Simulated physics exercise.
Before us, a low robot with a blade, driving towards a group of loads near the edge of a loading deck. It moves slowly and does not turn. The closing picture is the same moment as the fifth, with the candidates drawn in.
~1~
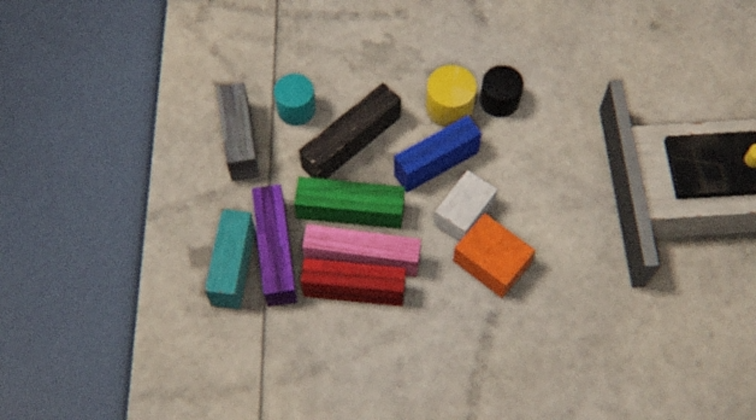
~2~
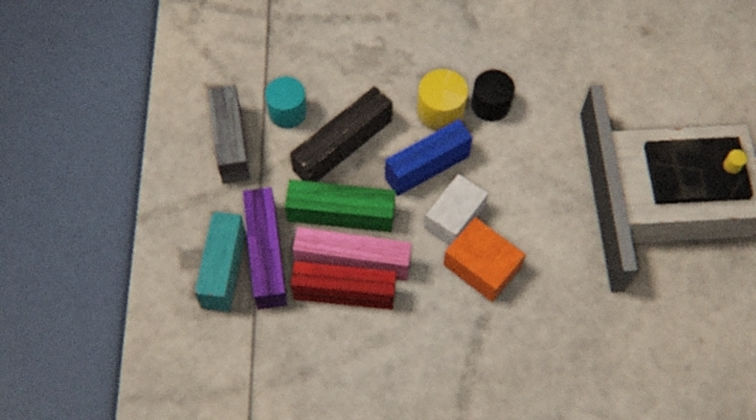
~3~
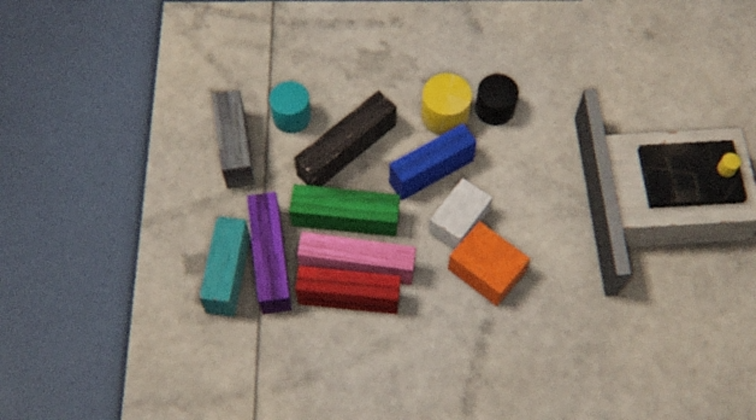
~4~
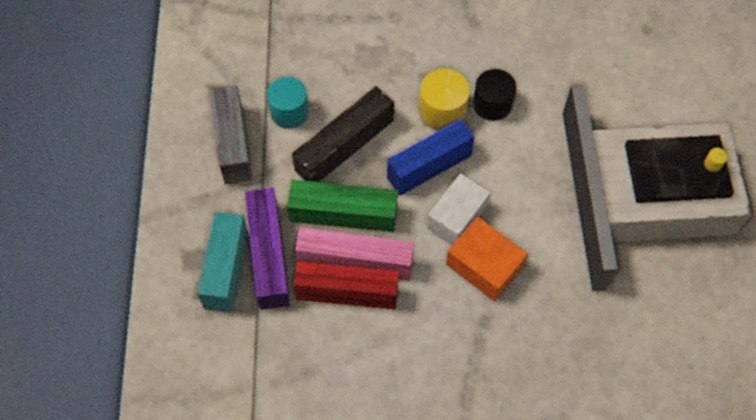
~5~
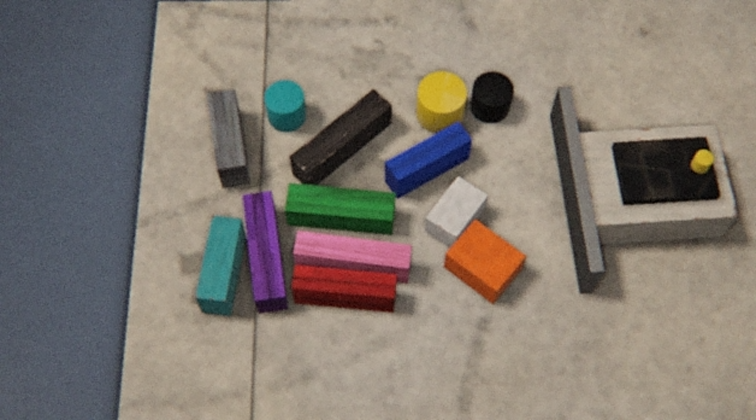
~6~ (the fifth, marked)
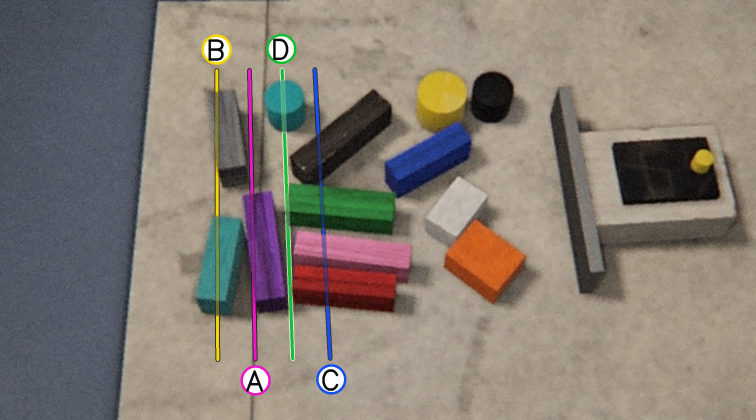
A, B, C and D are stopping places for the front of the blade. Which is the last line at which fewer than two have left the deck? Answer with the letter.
It should halt at C.
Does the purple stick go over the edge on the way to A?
Yes.
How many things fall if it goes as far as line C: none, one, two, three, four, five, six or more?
By then, one.
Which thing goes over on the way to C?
The turquoise bar.
On the marked copy, A at (252, 205); B at (217, 205); C at (322, 204); D at (287, 204).
Taking C. A third of the way, robot (566, 171); black canister (481, 90); orange crate (453, 266).
Two thirds of the way, robot (475, 172); turquoise bar (184, 264); purple stick (217, 253).
When it is over, robot (405, 173); turquoise bar over the edge; purple stick (148, 251); one fallen.
As for the rest, A drops two; B drops five; D drops two.
